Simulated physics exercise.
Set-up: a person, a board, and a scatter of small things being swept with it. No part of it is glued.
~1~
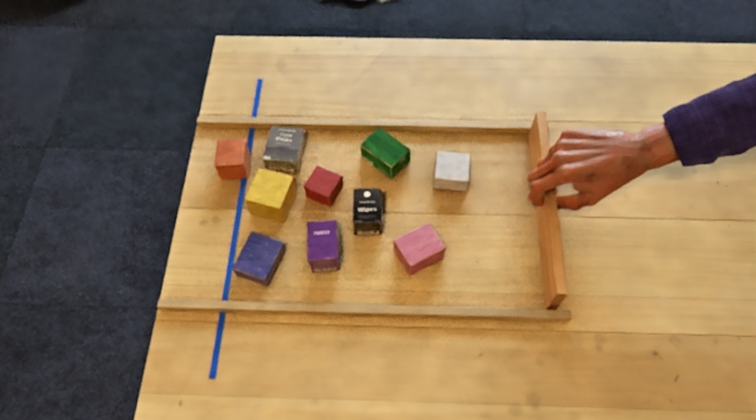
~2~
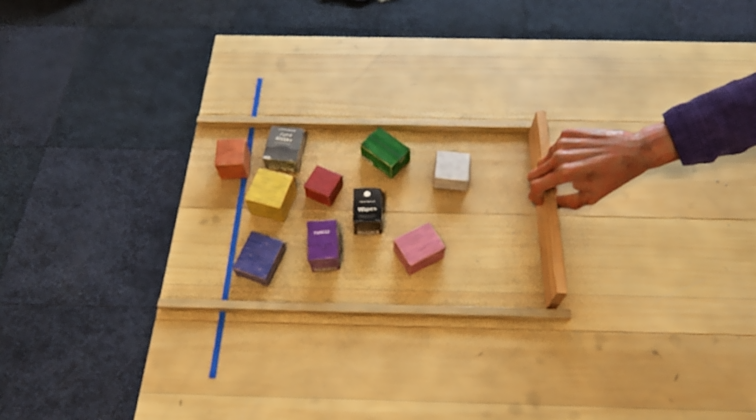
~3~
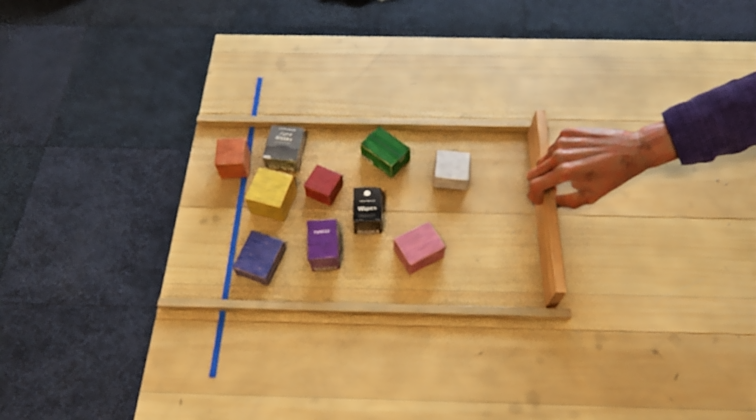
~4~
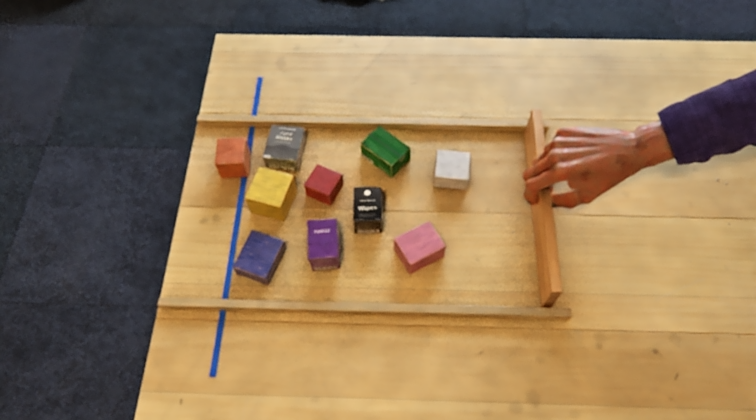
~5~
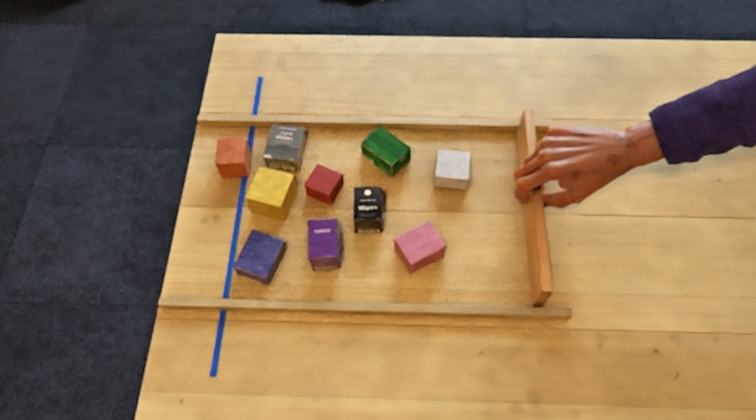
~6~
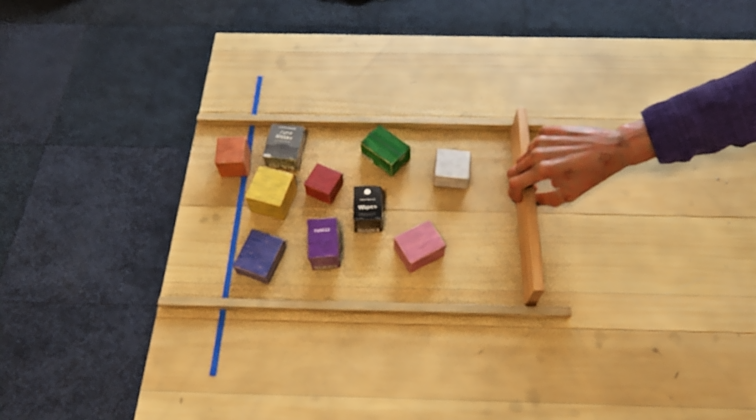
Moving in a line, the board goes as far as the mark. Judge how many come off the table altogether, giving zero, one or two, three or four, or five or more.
My judgement: Three or four.
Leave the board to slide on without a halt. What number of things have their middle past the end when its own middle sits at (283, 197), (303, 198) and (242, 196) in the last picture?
Respectively 0, 0 and 3.
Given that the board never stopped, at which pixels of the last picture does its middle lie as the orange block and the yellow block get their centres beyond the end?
For the orange block, about (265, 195); for the yellow block, about (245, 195).
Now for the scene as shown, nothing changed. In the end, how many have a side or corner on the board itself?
It ends up touching 4.
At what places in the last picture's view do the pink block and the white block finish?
(212, 233) and (227, 168).
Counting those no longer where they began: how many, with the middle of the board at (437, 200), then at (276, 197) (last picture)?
Well, it's 3 at the first one and 10 at the second.
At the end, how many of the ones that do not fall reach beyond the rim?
I count 3 overhanging.
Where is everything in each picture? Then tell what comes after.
Orange block (233, 159); blue block (260, 259); yellow block (272, 196); board (546, 206); tape (239, 209), in the first picture.
Blue block (260, 258); white block (452, 171), in the second picture.
Yellow block (272, 194); board (545, 204), in the third picture.
Orange block (233, 158); black box (368, 210), in the fourth picture.
Blue block (261, 257); green box (386, 151), in the fifth picture.
Orange block (233, 157); blue block (260, 256); yellow block (272, 193); board (526, 202); tape (239, 207), in the sixth picture.
Soon after, none off yet; orange block at rest near (233, 157); blue block at rest near (260, 256); yellow block at rest near (272, 193).
After that, none off yet; orange block moving near (229, 157); blue block displaced about its own width near (230, 261); yellow block displaced about its own width near (243, 200).
In the end, the number that fall off is three or four; gone, yellow block, blue block and orange block.
